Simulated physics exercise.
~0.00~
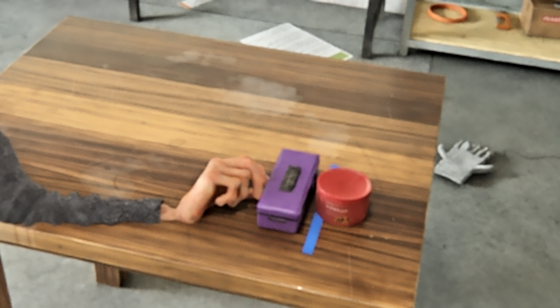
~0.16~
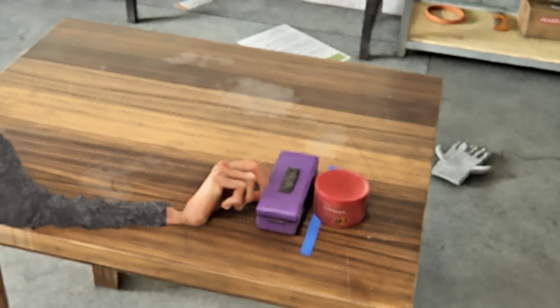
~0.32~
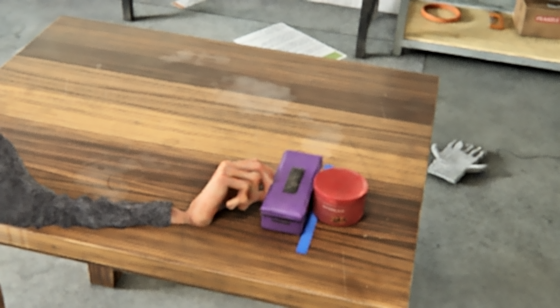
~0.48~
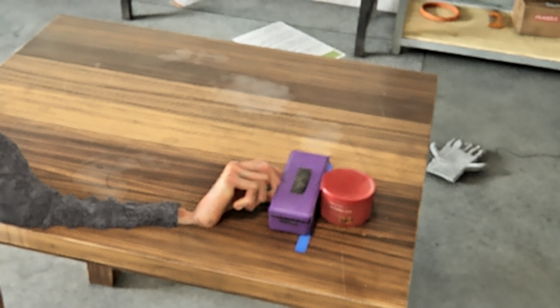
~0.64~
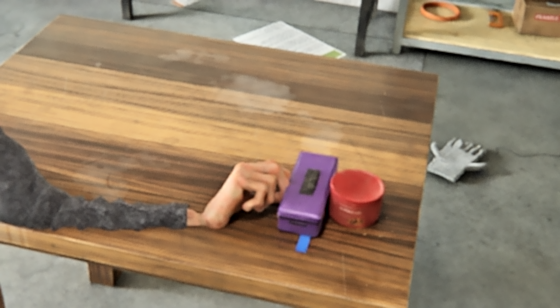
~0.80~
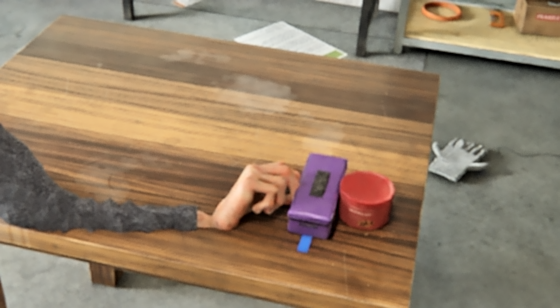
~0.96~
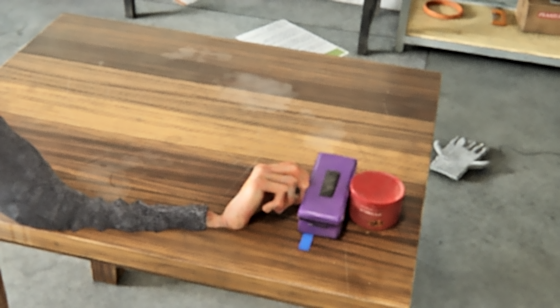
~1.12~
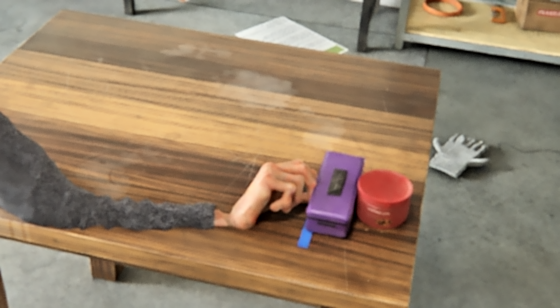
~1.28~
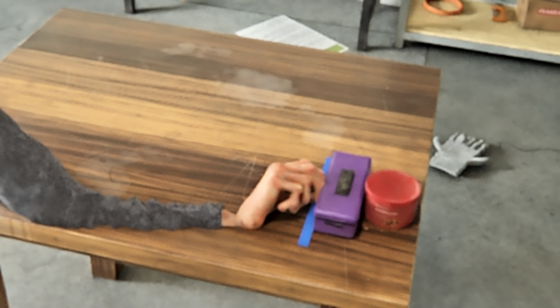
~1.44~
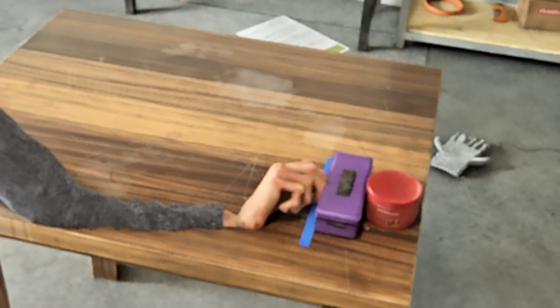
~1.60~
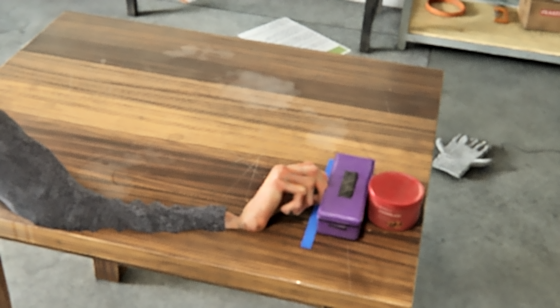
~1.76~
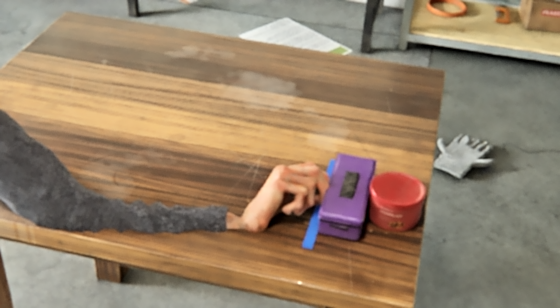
The clip opens on a wooden table where a hand in a dark grey sleeve rests beside a purple case, with a red tub against its right side and a strip of blue tape near them. The fingers push the case to the right, and the case in turn pushes the tub toward the table's right end. As they slide, the case passes over the tape until the strip shows on its left. The hand then stops near the tape, and the case and tub come to rest. The red tub ends close to the edge, still on the table.
